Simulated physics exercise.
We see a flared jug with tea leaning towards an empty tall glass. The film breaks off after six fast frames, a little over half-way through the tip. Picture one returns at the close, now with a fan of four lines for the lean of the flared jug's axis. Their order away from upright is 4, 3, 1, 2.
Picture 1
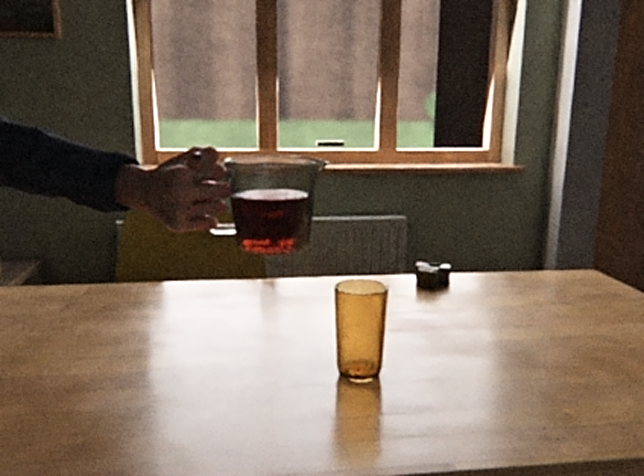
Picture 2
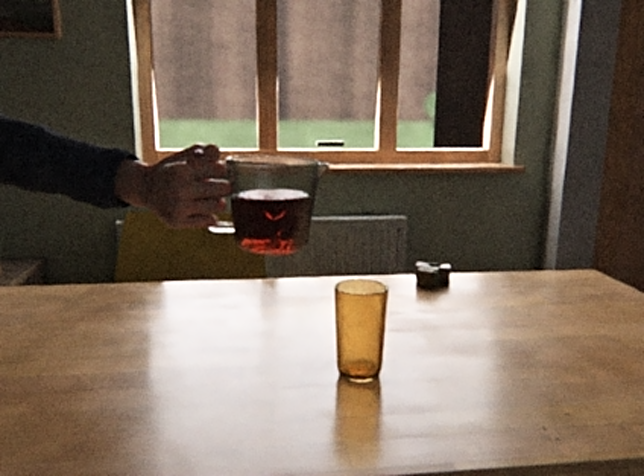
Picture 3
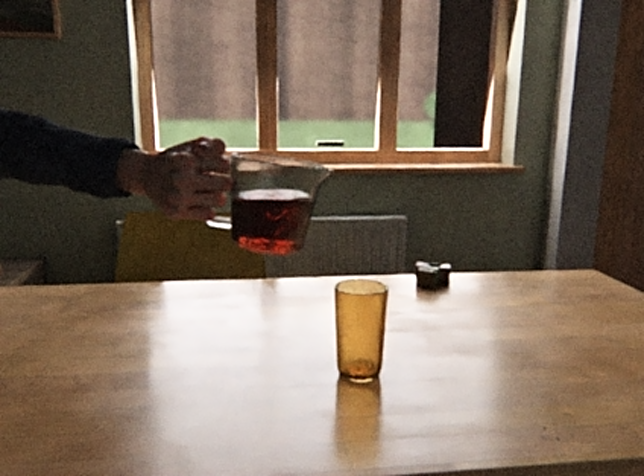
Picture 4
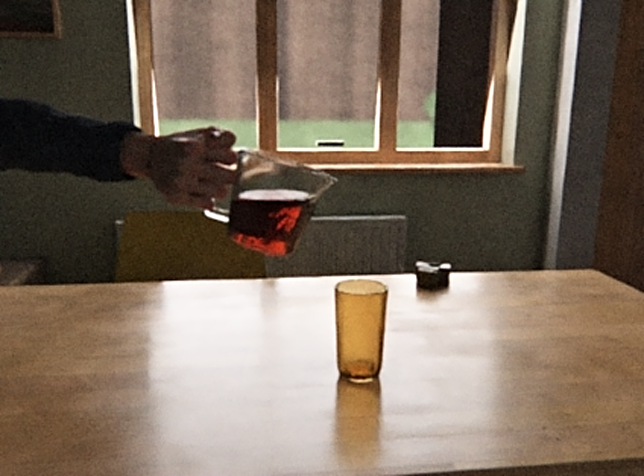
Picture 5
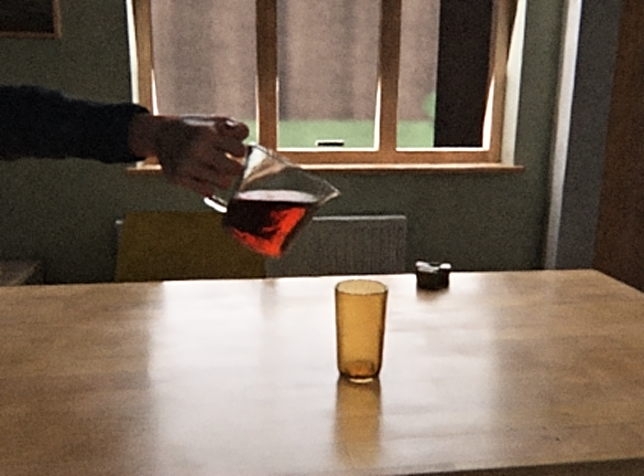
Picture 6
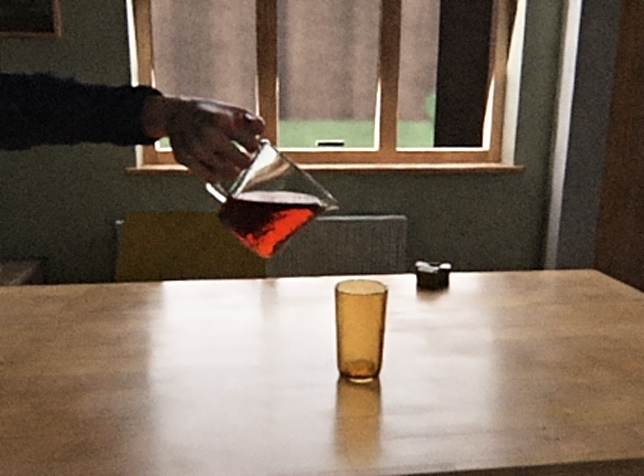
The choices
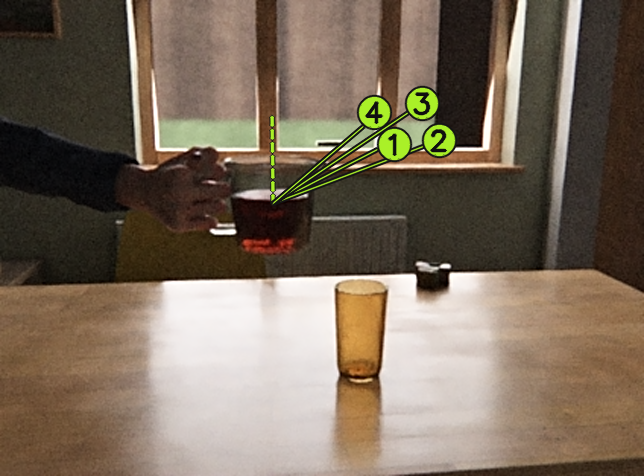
A hand held a glass jug of dark red tea above a wooden table, then gradually tilted it to the right, toward an empty amber glass, with no tea leaving the jug.
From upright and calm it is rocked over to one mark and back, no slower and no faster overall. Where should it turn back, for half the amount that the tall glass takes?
Best: 1.
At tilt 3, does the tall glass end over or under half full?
Under.
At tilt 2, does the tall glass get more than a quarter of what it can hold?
Yes, it does.
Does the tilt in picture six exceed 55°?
No.
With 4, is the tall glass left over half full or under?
Under half.
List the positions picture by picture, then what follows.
Upright, lip at (327, 162); rim of the tall glass round (361, 286); nothing has left yet.
Tipped about 2°, lip at (328, 164); nothing has left yet.
Tipped about 8°, lip at (332, 170); nothing has left yet.
Tipped about 17°, lip at (336, 180); nothing has left yet.
Tipped about 28°, lip at (339, 193); nothing has left yet.
Tipped about 40°, lip at (339, 207); nothing has left yet.
On the marked copy, 1 at (377, 149); 2 at (423, 146); 3 at (408, 112); 4 at (363, 126).
Choosing 1, the tall glass ends with about 52 % of what it can hold.
Choosing 2, the tall glass ends with about 69 % of what it can hold; 3 % of the tea is spilt.
Choosing 3, the tall glass ends with about 34 % of what it can hold.
Choosing 4, the tall glass ends with about 19 % of what it can hold.
